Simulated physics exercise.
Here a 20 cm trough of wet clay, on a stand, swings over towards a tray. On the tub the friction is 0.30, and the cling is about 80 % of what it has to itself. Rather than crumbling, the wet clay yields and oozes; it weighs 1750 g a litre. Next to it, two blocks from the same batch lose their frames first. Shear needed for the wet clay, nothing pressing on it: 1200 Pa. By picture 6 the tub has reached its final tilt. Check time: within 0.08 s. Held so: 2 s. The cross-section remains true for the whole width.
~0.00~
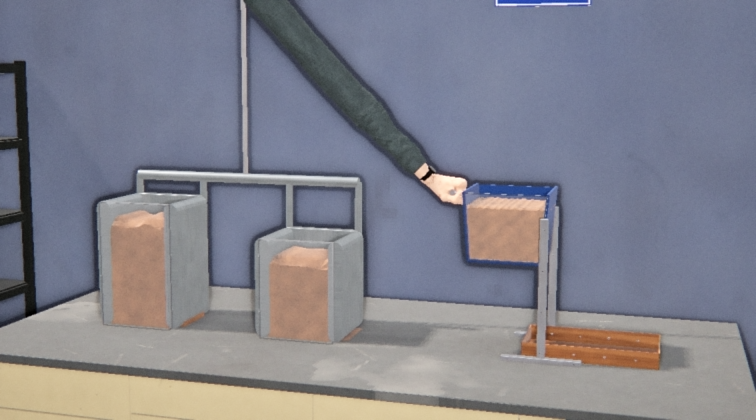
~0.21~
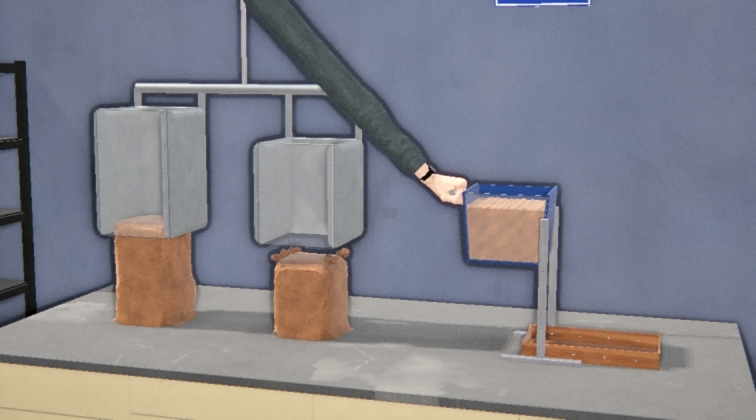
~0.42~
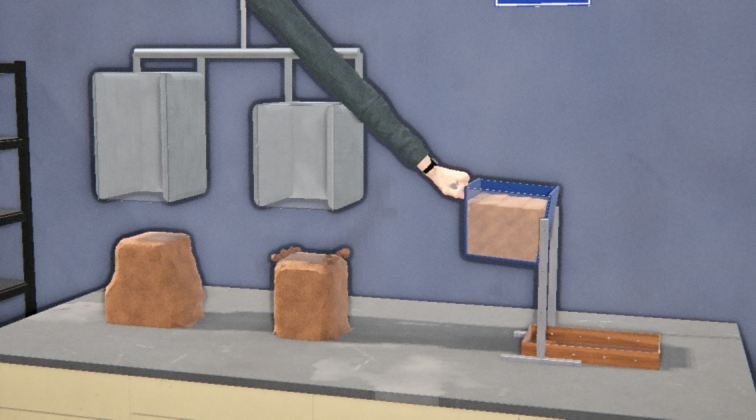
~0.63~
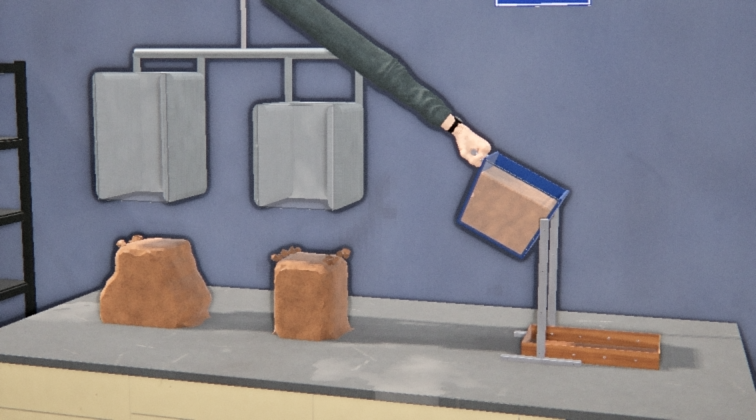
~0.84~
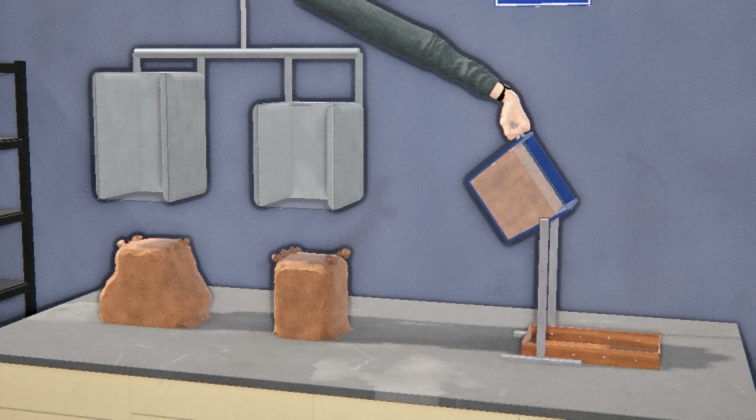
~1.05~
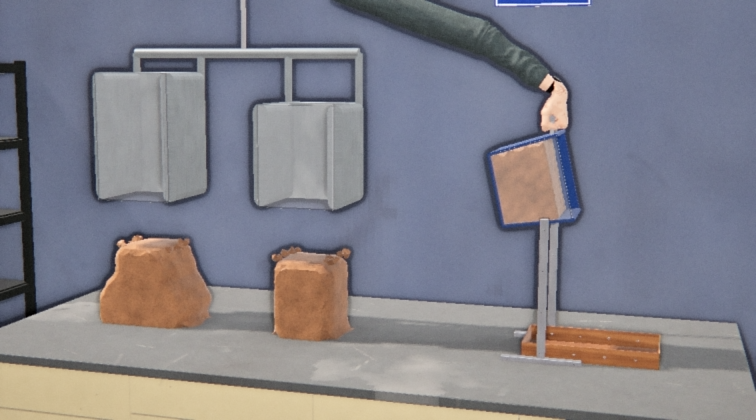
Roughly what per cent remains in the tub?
About 100 %.
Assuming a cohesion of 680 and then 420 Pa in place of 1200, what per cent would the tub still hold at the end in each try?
It'd be some 100 percent the first time and some 70 percent the second.
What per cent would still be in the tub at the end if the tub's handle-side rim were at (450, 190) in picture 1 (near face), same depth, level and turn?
The tub would keep roughly 100 percent.
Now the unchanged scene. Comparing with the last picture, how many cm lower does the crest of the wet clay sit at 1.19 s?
I reckon it's close to 0 cm.
After 1.19 s, the tub is at 77 degrees and holds 100 %.
After 1.36 s, the tub is at 77 degrees and holds 100 %.
After 1.53 s, the tub is at 77 degrees and holds 100 %.
After 1.70 s, the tub is at 77 degrees and holds 100 %.
After 3.05 s, at the end, the tub is at 77 degrees and holds 100 %.
